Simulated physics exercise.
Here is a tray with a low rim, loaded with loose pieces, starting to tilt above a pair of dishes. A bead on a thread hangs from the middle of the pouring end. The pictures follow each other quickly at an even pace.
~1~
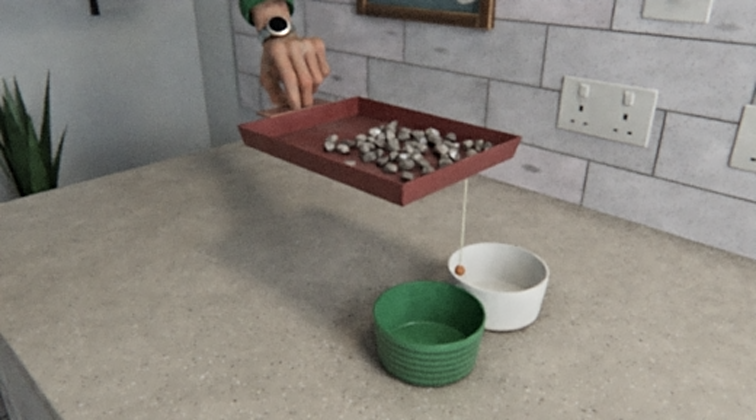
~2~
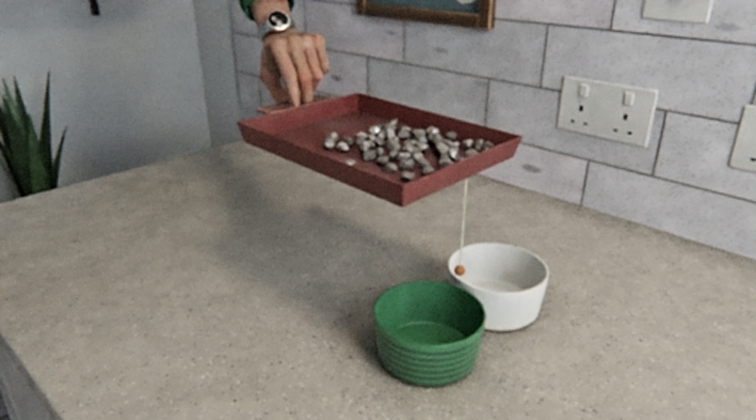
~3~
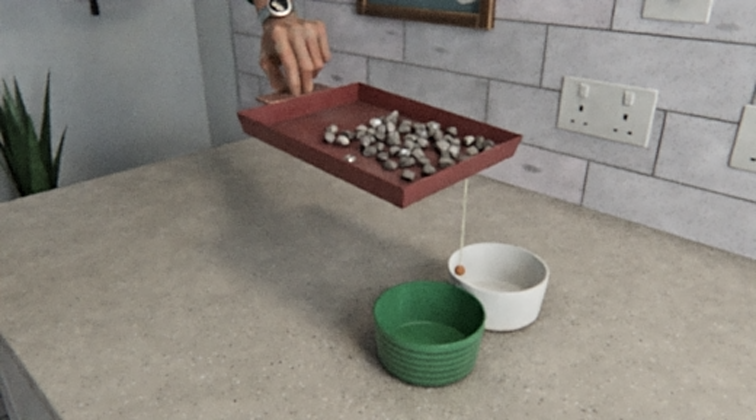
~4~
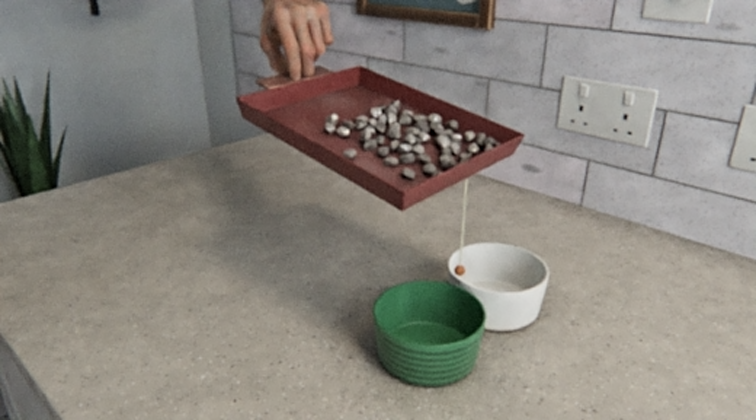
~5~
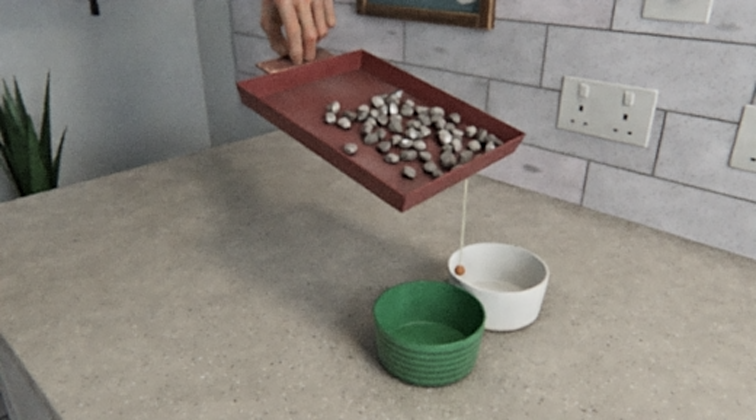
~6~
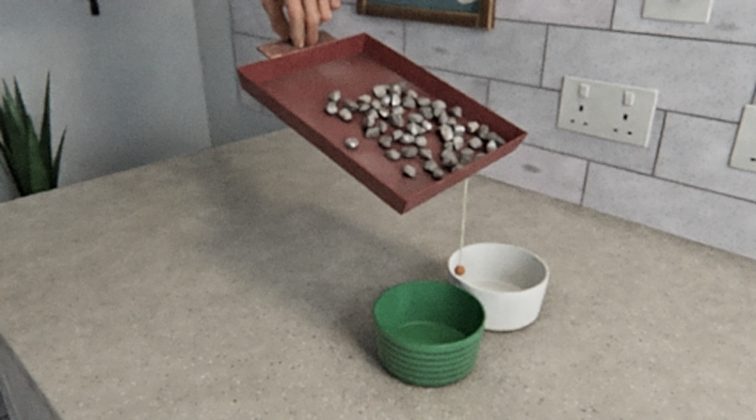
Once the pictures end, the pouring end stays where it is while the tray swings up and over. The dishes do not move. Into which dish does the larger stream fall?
The left-hand one ends fuller.
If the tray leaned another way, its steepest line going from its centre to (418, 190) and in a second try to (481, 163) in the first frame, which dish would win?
First the left dish, then the right-hand dish.
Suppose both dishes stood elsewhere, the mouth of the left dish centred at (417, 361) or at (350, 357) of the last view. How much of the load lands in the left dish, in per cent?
Roughly 40 per cent, and 0 per cent.
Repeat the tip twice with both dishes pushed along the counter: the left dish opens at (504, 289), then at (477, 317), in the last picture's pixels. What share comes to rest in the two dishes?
Near 30 % and 60 %.
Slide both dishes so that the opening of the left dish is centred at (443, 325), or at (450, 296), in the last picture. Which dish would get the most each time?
The first try: The left one. The second: Left.
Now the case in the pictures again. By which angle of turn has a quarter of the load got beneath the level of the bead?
Near 95 degrees.
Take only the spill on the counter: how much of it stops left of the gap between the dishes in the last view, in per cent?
About 20 per cent.
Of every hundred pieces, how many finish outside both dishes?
Some 40 per cent.
Just after the last frame, tray tipped steeply; every one on the tray.
A moment on, tray tipped right over; roughly half on the tray; about a tenth in the left dish; roughly a quarter outside both; about a tenth in the air.
Further on, tray tipped past a quarter turn; roughly two thirds in the left dish; roughly a third outside both.
When it is over, tray tipped past a quarter turn; roughly two thirds in the left dish; not one in the right dish; roughly a third outside both.
